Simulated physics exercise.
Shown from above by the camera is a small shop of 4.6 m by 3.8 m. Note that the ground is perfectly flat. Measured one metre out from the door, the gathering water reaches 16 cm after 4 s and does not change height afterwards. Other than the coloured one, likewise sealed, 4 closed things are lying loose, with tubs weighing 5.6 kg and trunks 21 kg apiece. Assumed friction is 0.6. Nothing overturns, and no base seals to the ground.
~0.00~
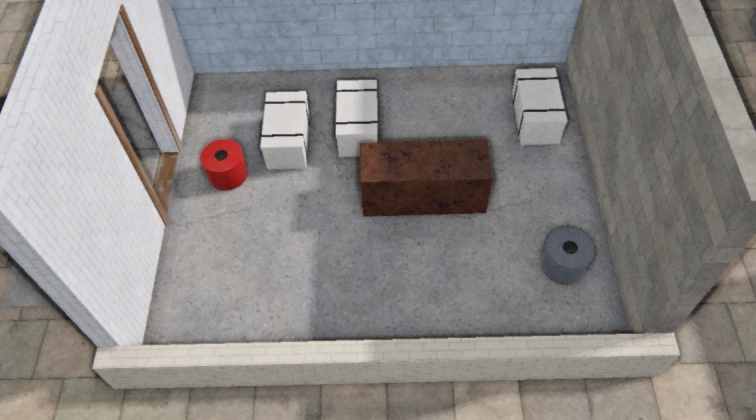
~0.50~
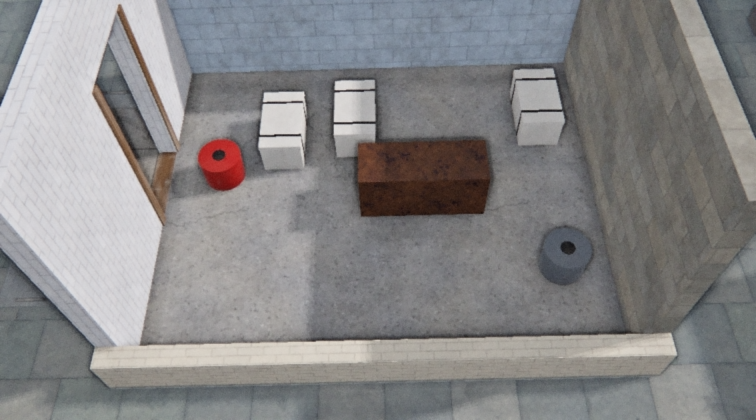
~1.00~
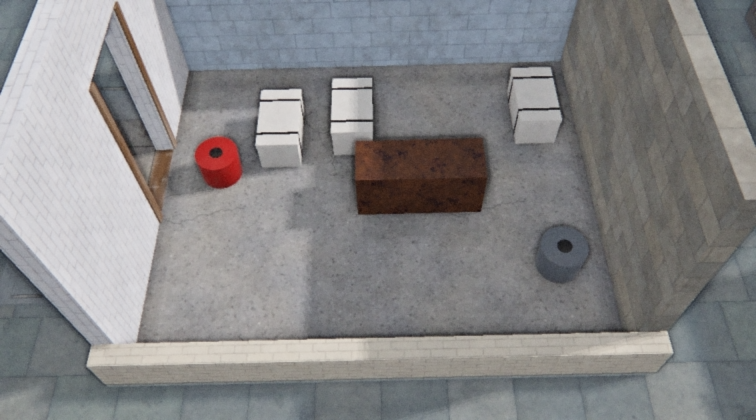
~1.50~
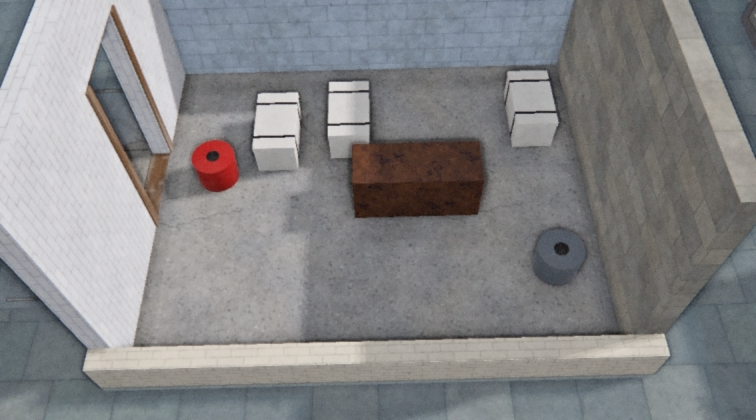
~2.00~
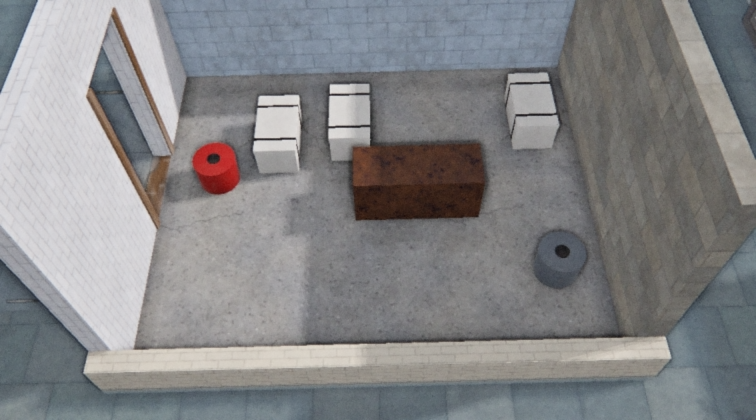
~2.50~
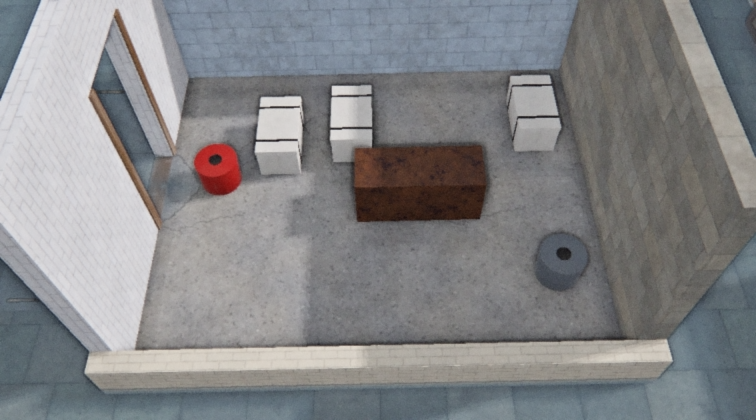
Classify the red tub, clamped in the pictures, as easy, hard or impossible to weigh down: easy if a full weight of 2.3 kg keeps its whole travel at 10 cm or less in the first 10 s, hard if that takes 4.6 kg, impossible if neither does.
Impossible.
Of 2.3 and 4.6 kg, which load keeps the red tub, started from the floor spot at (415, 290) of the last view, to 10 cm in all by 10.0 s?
It turns out that no load succeeds.
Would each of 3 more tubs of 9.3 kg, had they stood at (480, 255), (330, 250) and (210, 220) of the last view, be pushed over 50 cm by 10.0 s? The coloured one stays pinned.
In turn: Less, short of it, over.
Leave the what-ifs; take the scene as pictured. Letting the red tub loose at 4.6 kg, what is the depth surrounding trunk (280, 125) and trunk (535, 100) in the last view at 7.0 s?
Depths: Near 4 cm, then near 0 cm.
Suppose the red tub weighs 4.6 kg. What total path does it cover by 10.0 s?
400 cm or so in all.
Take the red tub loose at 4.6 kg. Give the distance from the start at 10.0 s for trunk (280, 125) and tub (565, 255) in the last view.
They sit 40 cm and 5 cm away, in the order given.
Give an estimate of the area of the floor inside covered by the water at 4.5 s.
Some 4.0 m2.
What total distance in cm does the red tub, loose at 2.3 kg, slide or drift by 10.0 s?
Around 450 cm in total.
After 3.5 s the red tub would be 21 cm from its start with 2.3 kg and 21 cm from its start with 4.6 kg; 3 cm of water round it then.
After 4.5 s the red tub would be 23 cm from its start with 2.3 kg and 21 cm from its start with 4.6 kg; 6 cm of water round it then.
After 7.0 s the red tub would be 300 cm from its start with 2.3 kg and 256 cm from its start with 4.6 kg; 2 cm of water round it then.
After 10.0 s the red tub would be 421 cm from its start with 2.3 kg and 375 cm from its start with 4.6 kg; 5 cm of water round it then.
